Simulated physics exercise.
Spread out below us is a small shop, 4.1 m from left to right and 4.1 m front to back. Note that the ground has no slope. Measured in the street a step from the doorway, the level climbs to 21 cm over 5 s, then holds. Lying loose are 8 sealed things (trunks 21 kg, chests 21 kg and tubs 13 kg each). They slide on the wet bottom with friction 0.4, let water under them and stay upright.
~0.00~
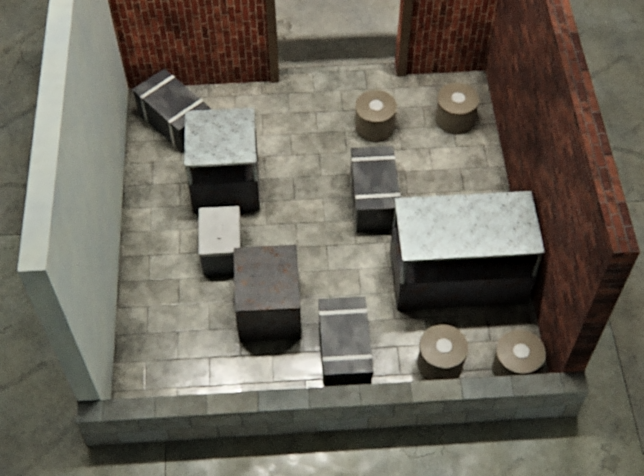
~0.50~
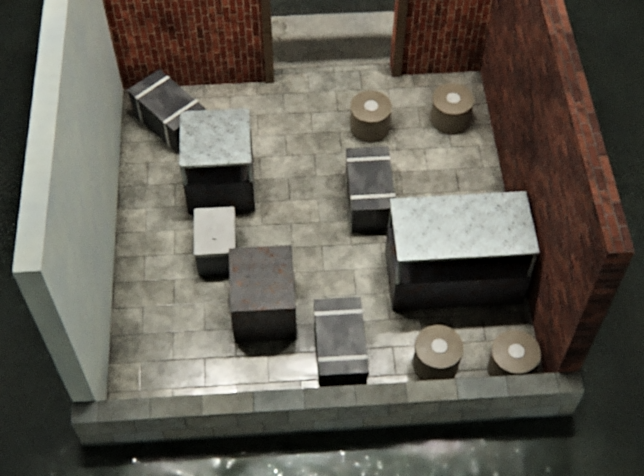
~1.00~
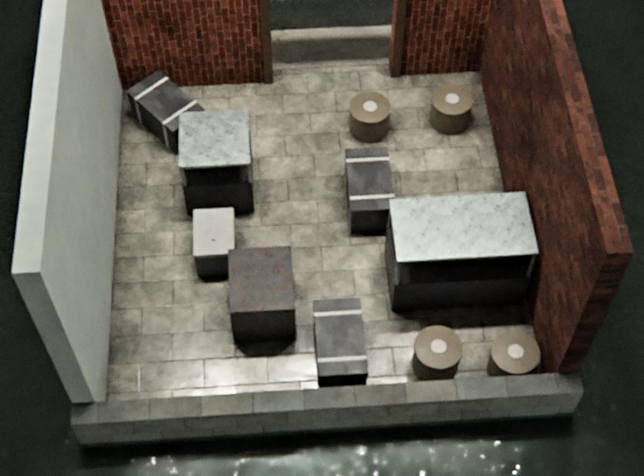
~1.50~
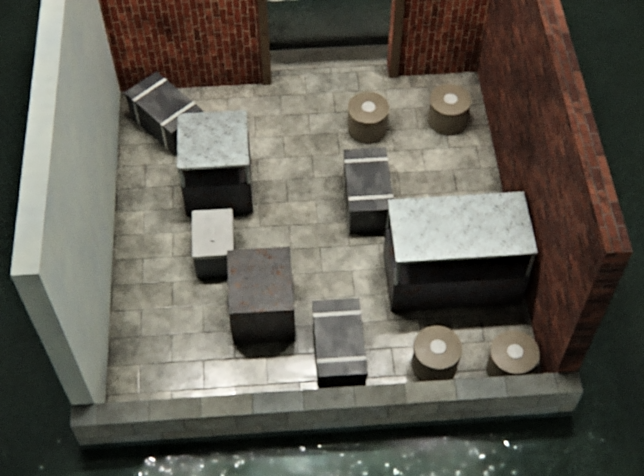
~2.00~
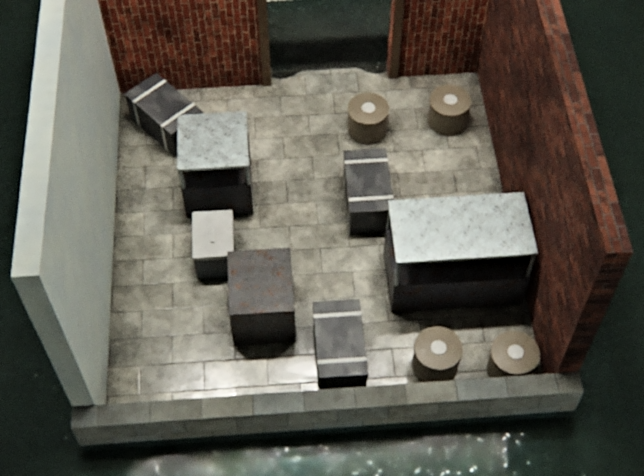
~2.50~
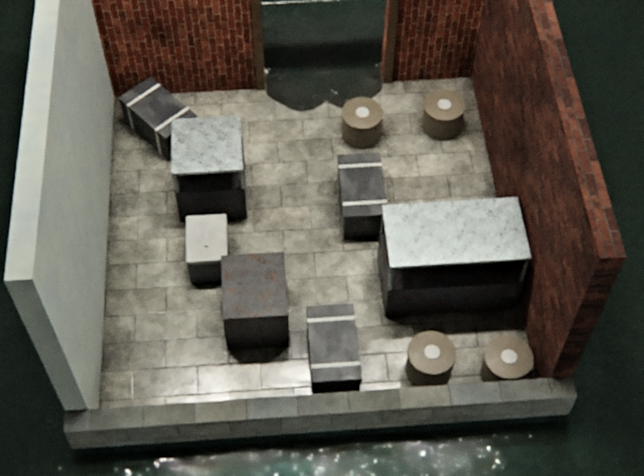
Dark water surrounded a small brick-walled shop seen from above, then crept through the doorway at the back and spread a little onto the tiled floor, while the chests and round tubs stayed put.
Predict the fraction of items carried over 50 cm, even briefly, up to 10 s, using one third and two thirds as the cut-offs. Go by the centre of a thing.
The fraction is between the cut-offs.
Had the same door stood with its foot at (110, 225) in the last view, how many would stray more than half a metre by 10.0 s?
In that case the number is 3.
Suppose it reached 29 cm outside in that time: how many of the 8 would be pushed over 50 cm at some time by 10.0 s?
Then it comes to 5.
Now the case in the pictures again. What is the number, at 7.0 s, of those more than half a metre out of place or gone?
At that moment it comes to 1.
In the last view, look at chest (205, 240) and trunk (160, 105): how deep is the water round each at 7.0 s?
Depths: Near 5 cm, then near 2 cm.
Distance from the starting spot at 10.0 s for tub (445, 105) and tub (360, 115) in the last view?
Respectively 40 and 150 centimetres.
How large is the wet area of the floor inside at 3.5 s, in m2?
Flooded: Near 1.5 m2.
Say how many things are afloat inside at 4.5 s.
Total: 0.
After 3.5 s 0 of 8 are over 50 cm from their spots; 0 afloat.
After 4.5 s 0 of 8 are over 50 cm from their spots; 0 afloat.
After 7.0 s 1 of 8 are over 50 cm from their spots; 1 afloat.
After 10.0 s 3 of 8 are over 50 cm from their spots, and 3 have been at some point; 5 afloat.
